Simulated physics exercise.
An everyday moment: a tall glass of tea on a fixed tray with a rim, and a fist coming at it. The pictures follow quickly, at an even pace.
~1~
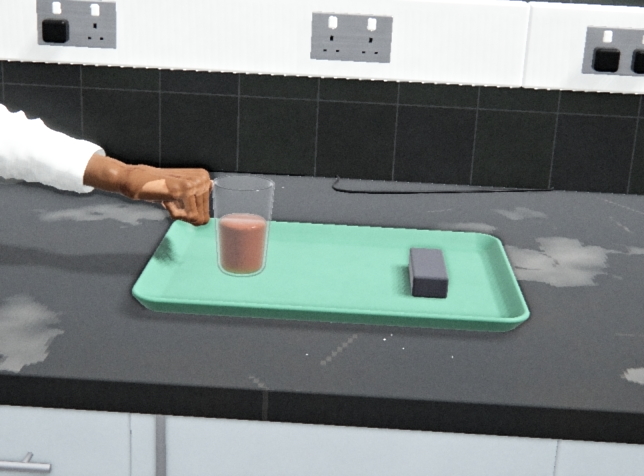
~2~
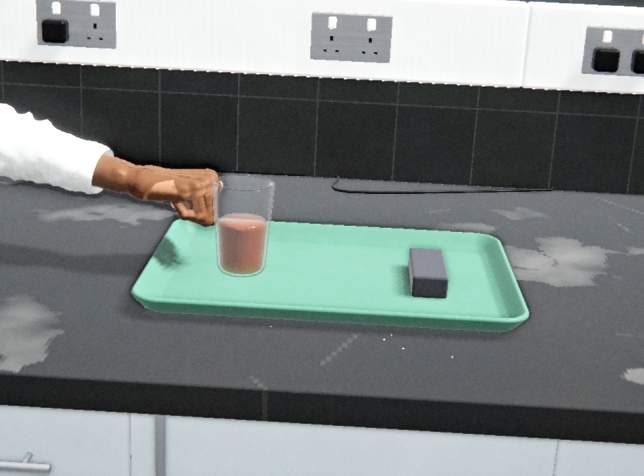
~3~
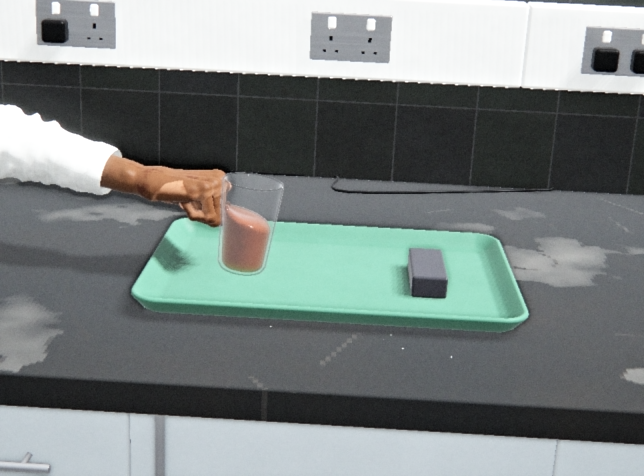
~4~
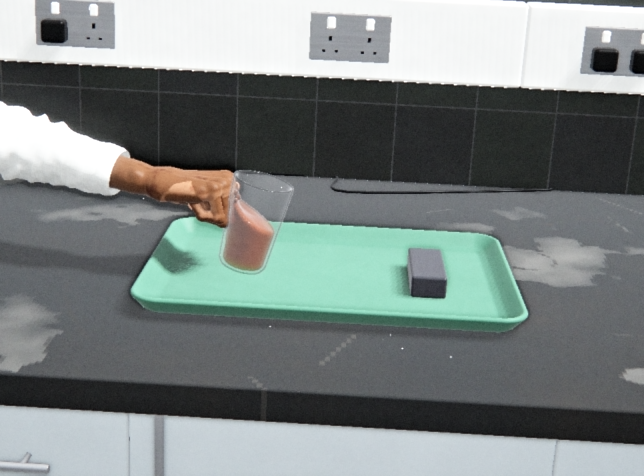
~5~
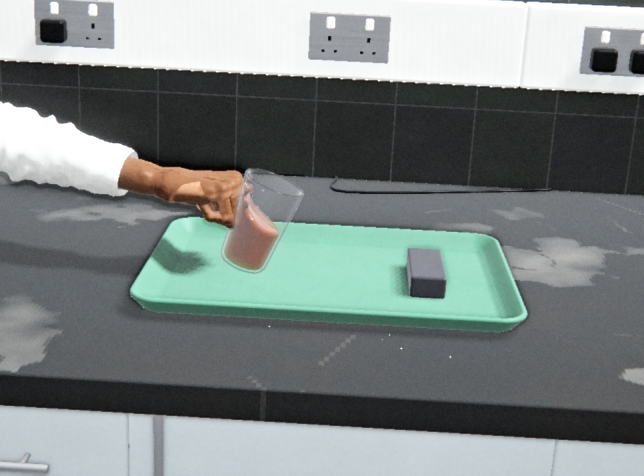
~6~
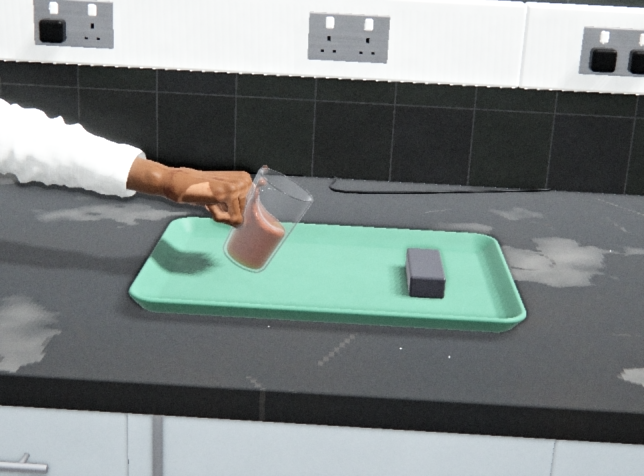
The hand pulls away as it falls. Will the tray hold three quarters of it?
In the end less than a quarter leaves the tray.
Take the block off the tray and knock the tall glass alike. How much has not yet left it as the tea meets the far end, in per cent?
Near 55 %.
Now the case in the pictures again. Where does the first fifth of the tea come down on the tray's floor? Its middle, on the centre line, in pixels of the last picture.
Roughly at (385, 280).
A moment on, the tall glass lies on its side and 99 per cent is in the glass, 0 on the tray and 1 above or beyond its rim.
Next, the tall glass lies on its side and 52 per cent is in the glass, 39 on the tray and 9 above or beyond its rim.
Then the tall glass lies on its side and 28 per cent is in the glass, 49 on the tray and 23 above or beyond its rim.
Later the tall glass lies on its side and 16 per cent is in the glass, 78 on the tray and 7 above or beyond its rim.
Finally, 93 per cent is held by tray and glass, 7 is off the tray.
